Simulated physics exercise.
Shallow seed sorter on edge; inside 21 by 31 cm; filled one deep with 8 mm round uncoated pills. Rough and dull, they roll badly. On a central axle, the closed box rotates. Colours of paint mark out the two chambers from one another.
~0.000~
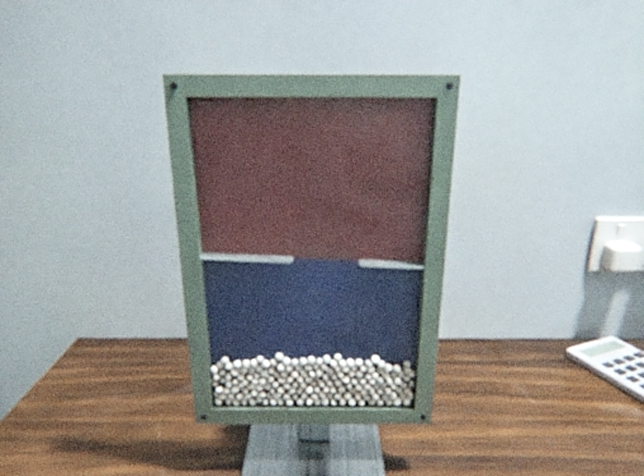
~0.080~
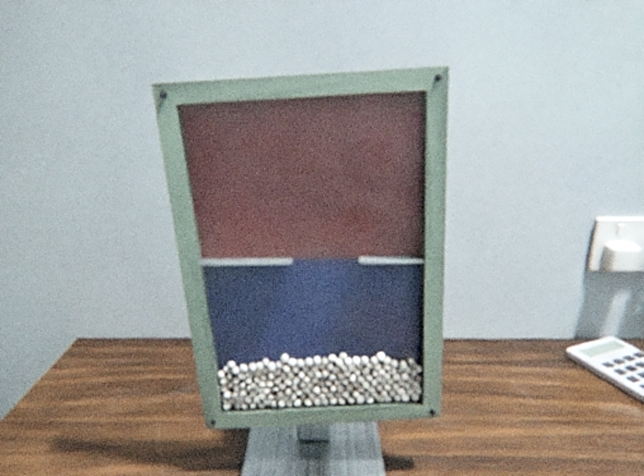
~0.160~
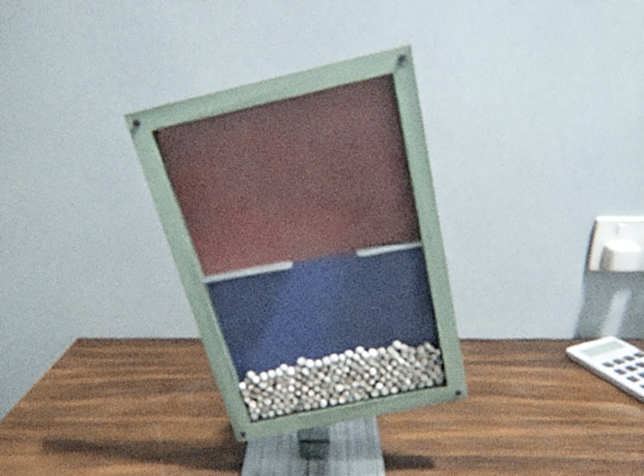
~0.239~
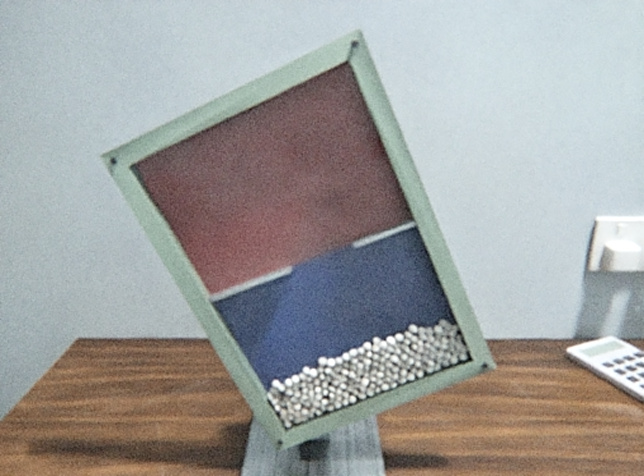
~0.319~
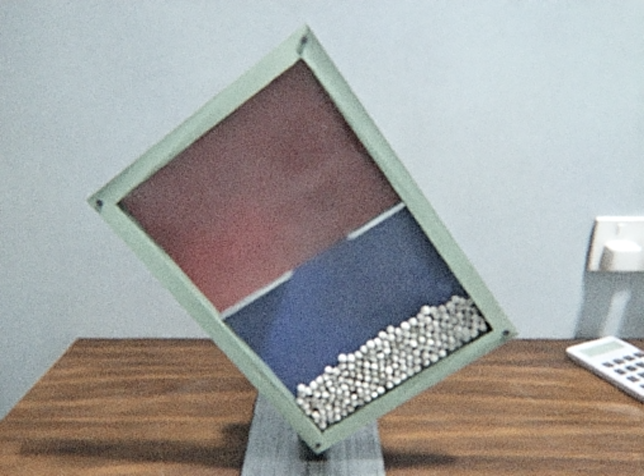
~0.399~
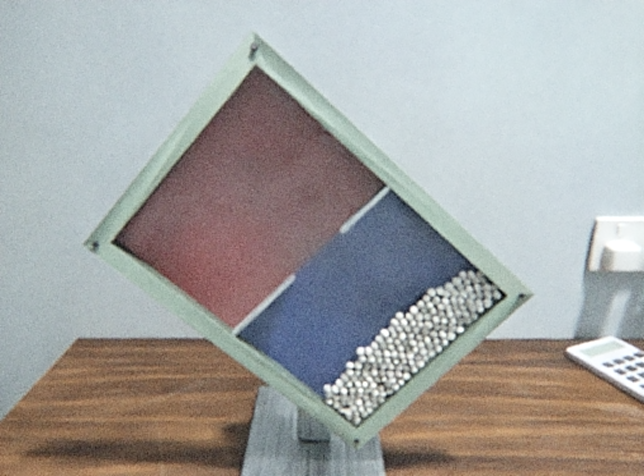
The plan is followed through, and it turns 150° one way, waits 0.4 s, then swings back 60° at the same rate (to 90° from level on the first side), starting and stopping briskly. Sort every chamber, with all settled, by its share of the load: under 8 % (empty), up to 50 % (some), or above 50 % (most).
Red: Up to 50 %; blue: Above 50 %.
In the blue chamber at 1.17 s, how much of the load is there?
Roughly 95 per cent.
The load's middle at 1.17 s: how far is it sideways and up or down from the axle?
It sits around 8 cm to the right and around 1 cm up.
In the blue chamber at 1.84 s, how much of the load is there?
I'd say near 75 in a hundred.
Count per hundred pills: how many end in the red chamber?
About 25 per cent.
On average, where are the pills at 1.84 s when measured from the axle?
About 4 cm right and 6 cm below.
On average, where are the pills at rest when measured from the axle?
Some 1 cm right and 7 cm below.
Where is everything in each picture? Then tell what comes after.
The first picture shows level; about 180 pills; load centre (313, 382); top pill (279, 357); red (314, 182), blue (312, 334).
The second picture shows turned 3° anticlockwise; load centre (320, 382); top pill (343, 356).
The third picture shows turned 13° anticlockwise; load centre (341, 380); top pill (426, 345); wall ends (201, 280) to (289, 265), (360, 253) to (424, 241).
The fourth picture shows turned 25° anticlockwise; load centre (365, 373); top pill (443, 323).
The fifth picture shows turned 36° anticlockwise; load centre (387, 362); top pill (455, 300).
The sixth picture shows turned 48° anticlockwise; load centre (406, 348); top pill (480, 274); red (248, 210), blue (368, 313).
After 1.17 s, it stands 150° anticlockwise; the pills' middle is 8 cm right of and 1 cm above the centre; red 5 %, blue 95 %.
After 1.84 s, it stands 121° anticlockwise; the pills' middle is 4 cm right of and 6 cm below the centre; red 25 %, blue 75 %.
After 2.12 s, it stands 90° anticlockwise; the pills' middle is 1 cm right of and 7 cm below the centre; red 25 %, blue 75 %.
At rest by 2.7 s, it stands 90° anticlockwise; red 25 %, blue 75 %.
